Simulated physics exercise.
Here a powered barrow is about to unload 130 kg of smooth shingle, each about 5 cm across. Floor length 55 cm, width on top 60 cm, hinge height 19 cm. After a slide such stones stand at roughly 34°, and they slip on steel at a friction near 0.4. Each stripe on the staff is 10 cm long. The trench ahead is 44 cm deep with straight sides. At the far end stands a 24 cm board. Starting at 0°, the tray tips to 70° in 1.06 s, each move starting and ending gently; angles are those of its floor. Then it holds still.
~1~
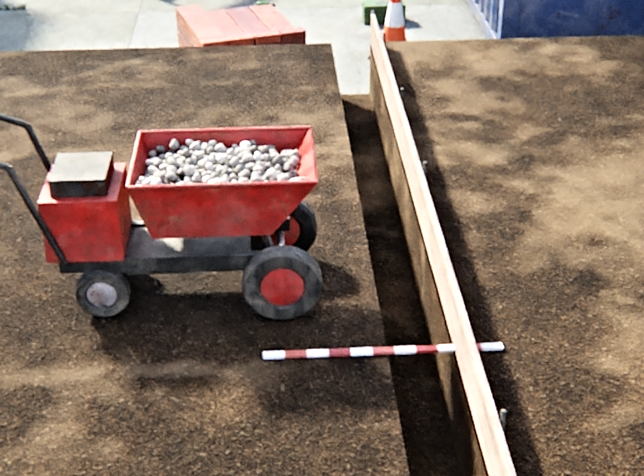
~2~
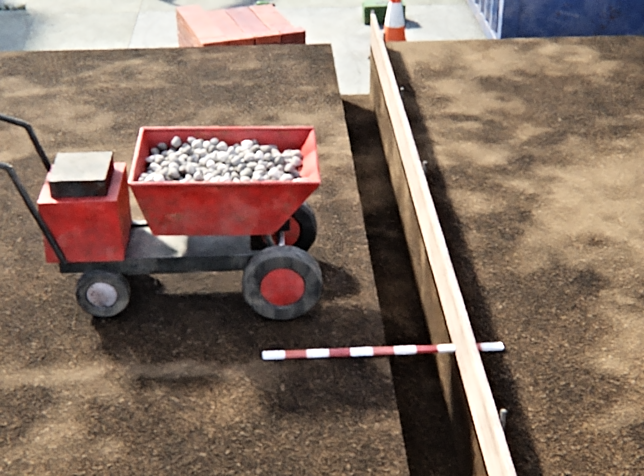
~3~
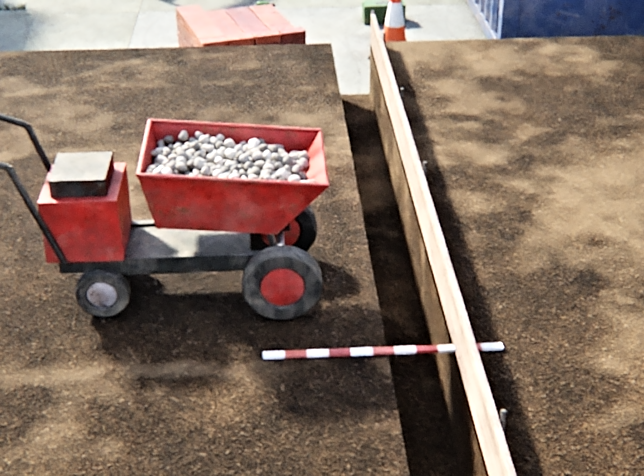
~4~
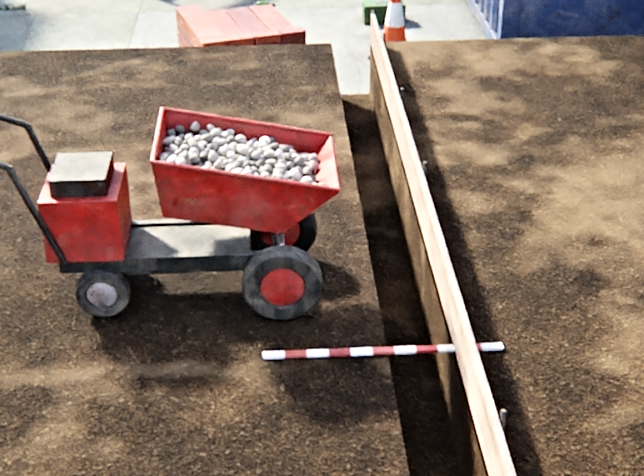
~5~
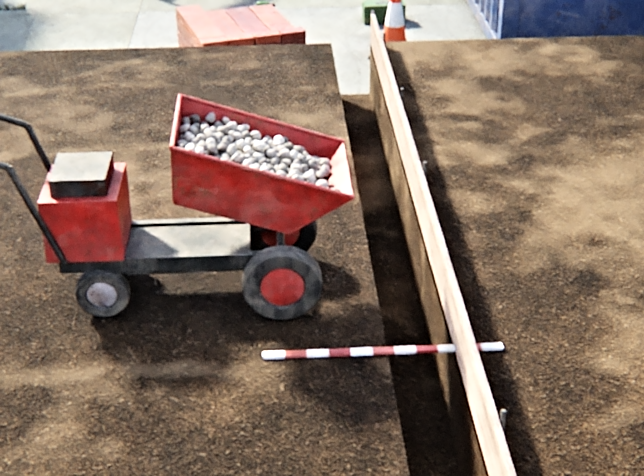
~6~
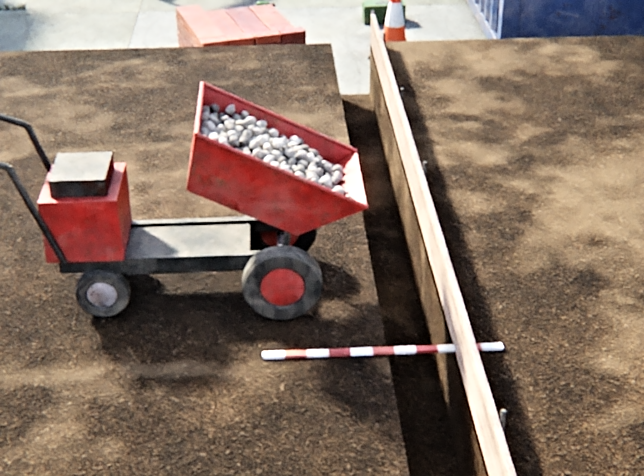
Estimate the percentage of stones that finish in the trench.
Close to 89 in a hundred.
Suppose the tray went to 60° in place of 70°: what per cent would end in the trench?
Then about 70 per cent.
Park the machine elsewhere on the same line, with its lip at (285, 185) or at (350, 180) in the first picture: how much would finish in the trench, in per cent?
About 100 and 10 per cent.
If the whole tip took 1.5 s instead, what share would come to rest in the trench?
Then about 95 per cent.
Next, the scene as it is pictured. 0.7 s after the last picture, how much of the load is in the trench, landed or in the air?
About 35 per cent by then.
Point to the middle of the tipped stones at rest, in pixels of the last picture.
Near (410, 336).
Then, 0.4 s after the last picture the floor is at 59°, 100 % in the tray; the foremost stones are at (401, 234).
Then, 0.7 s after the last picture the floor is at 70°, 59 % in the tray, 35 % in the trench, 6 % past the trench; the foremost stones are at (486, 270).
Then, 1.1 s after the last picture the floor is at 70°, 24 % in the tray, 64 % in the trench, 11 % past the trench; the foremost stones are at (568, 283).
Then, 3.0 s after the last picture the floor is at 70°, 0 % in the tray, 89 % in the trench, 11 % past the trench; the foremost stones are at (625, 284).
